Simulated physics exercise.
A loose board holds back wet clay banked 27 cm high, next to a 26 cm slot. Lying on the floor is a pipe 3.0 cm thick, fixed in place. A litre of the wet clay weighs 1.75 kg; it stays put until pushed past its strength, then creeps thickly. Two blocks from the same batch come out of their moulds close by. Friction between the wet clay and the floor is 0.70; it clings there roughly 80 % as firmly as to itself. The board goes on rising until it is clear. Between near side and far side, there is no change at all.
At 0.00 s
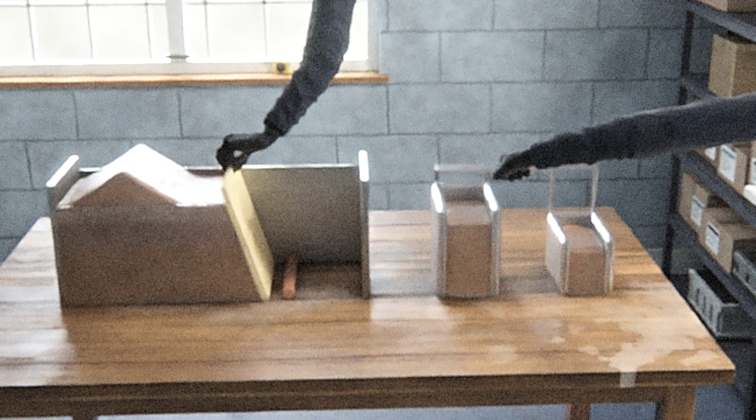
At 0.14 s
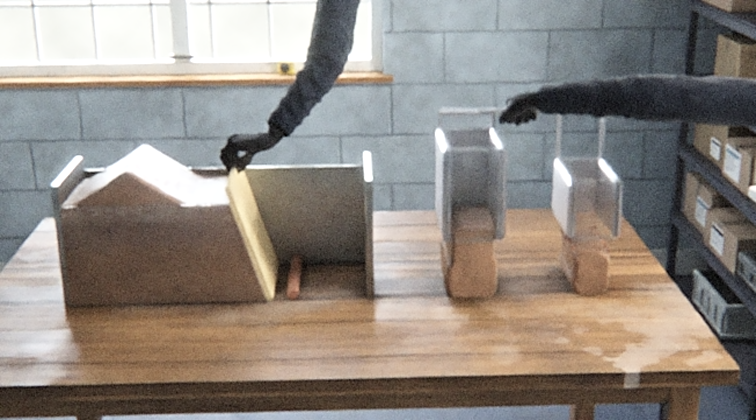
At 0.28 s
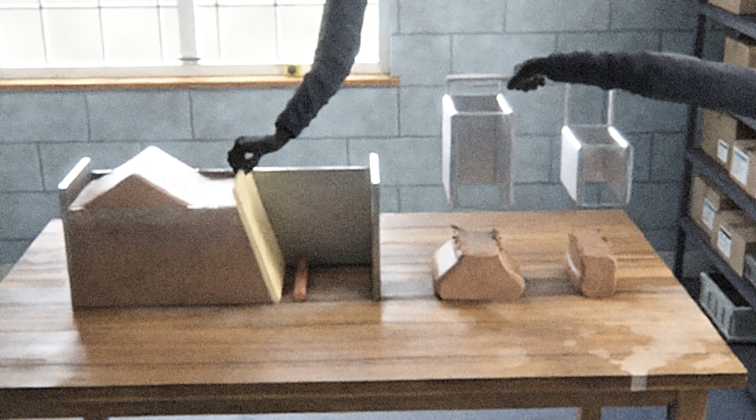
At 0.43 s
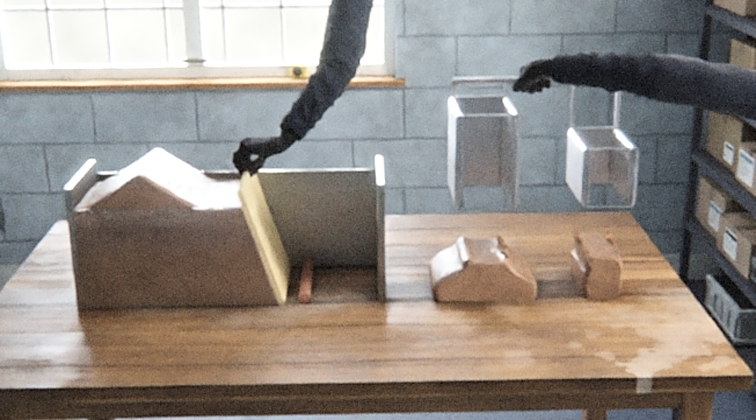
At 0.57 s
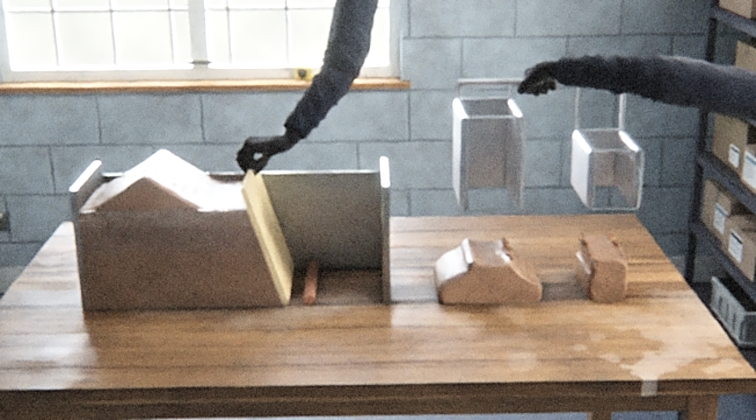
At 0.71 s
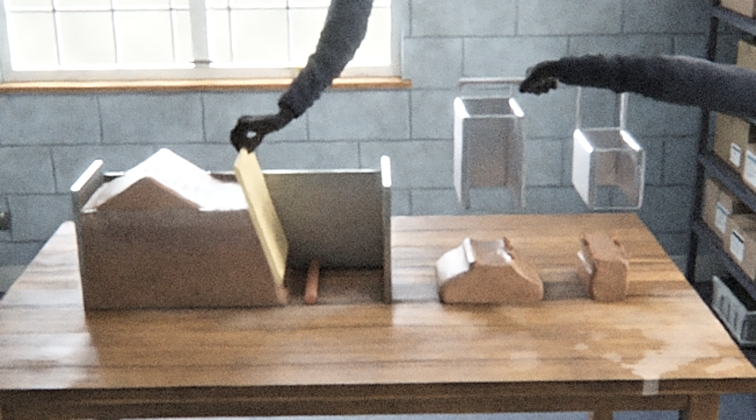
Gloved hand lifting two moulds off brown clay blocks, the taller one slumping, before another hand starts raising a yellow board beside banked clay.
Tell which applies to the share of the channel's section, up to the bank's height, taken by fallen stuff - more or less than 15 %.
What applies is more.
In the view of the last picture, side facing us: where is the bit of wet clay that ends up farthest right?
You'll find it somewhere near (346, 294) on the near face.
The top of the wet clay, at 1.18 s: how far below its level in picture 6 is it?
Roughly 3.5 cm.
By 0.92 s, the face still stands, with nothing on top of the pipe; the channel is 0 % full.
By 1.18 s, the fallen stuff reaches 21 % of the way across, with 1.7 cm on top of the pipe; the channel is 8 % full.
By 1.43 s, the fallen stuff reaches 43 % of the way across, with 8.7 cm on top of the pipe; the channel is 18 % full.
By 1.68 s, the fallen stuff reaches 59 % of the way across, with 9.4 cm on top of the pipe; the channel is 25 % full.
By 1.87 s, at the end, the fallen stuff reaches 61 % of the way across, with 9.1 cm on top of the pipe; the channel is 26 % full.
